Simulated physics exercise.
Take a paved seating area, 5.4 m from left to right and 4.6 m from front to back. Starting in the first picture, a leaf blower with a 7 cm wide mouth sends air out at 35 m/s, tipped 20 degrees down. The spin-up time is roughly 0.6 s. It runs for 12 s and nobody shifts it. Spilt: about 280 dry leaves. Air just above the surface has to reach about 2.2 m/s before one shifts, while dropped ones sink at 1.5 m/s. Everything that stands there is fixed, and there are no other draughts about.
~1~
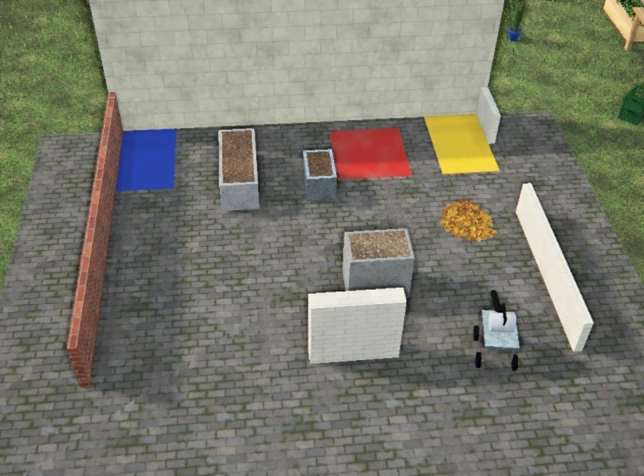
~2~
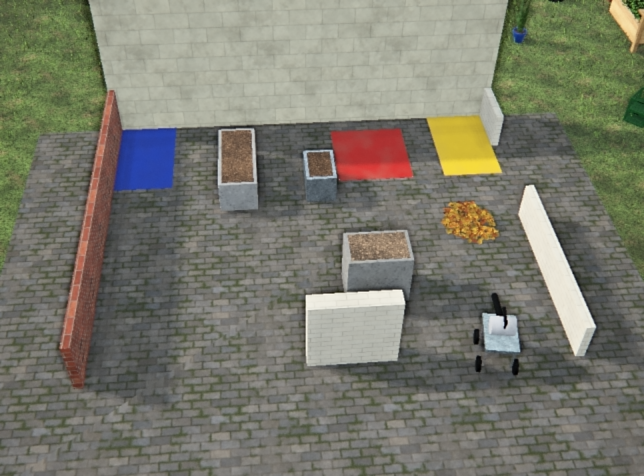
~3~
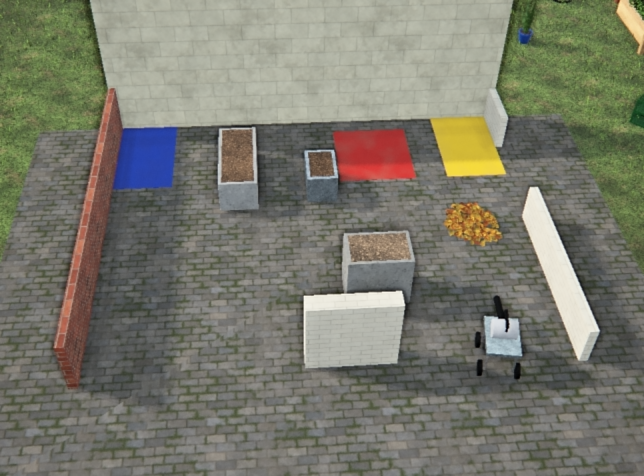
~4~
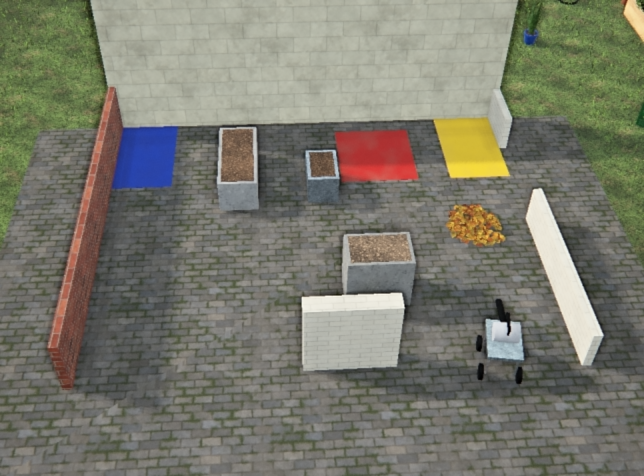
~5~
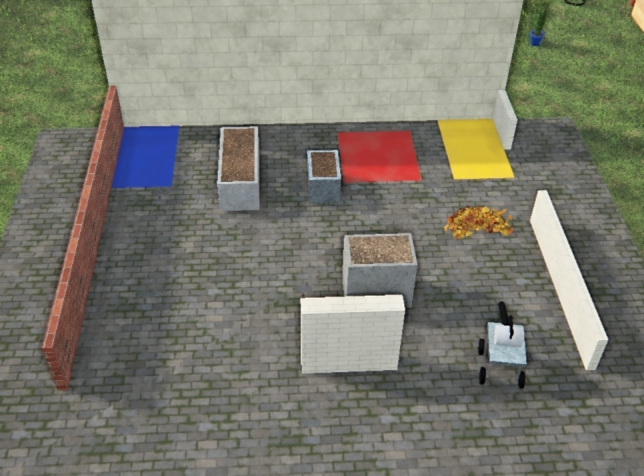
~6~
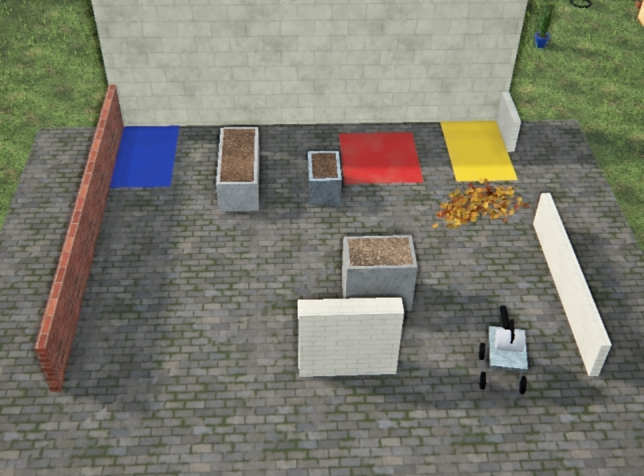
A pale block wall stands at the back of a grey paved seating area edged with grass, seen from high above. Blue, red and yellow patches lie along it, with three soil-filled planters, a red brick wall at left, low white walls at centre and right, and a small wheeled machine near golden leaves. The camera drifts slightly; the leaves lie still, then spread and shift toward the yellow patch.
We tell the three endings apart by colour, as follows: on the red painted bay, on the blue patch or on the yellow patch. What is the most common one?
My pick is yellow.
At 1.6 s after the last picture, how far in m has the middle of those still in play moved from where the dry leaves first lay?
The centre ends up some 2.0 m from the start.
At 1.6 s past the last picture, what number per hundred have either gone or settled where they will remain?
Roughly 20 per cent of them.
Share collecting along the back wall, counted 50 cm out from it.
Estimate: Around 80 percent.
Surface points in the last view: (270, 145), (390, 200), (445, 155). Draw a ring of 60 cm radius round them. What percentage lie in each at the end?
In order: About 0 %, then 0 %, then 20 %.
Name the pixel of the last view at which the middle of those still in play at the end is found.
Centre point: About (451, 127).
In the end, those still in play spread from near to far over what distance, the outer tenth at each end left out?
About 0.4 m from near to far.
Then, 1.6 s after the last picture the count stands so, 46 % are on the yellow patch, 9 % on the red painted bay and 0 % on the blue patch; the middle of those still in play is near (456, 134).
Then, 3.0 s after the last picture the count stands so, 45 % are on the yellow patch, 11 % on the red painted bay and 0 % on the blue patch; the middle of those still in play is near (451, 131).
Then, 5.8 s after the last picture the count stands so, 45 % are on the yellow patch, 11 % on the red painted bay and 0 % on the blue patch; the middle of those still in play is near (449, 130).
Then, 11.1 s after the last picture, at the end, 45 % are on the yellow patch, 9 % on the red painted bay and 0 % on the blue patch; the middle of those still in play is near (451, 127).
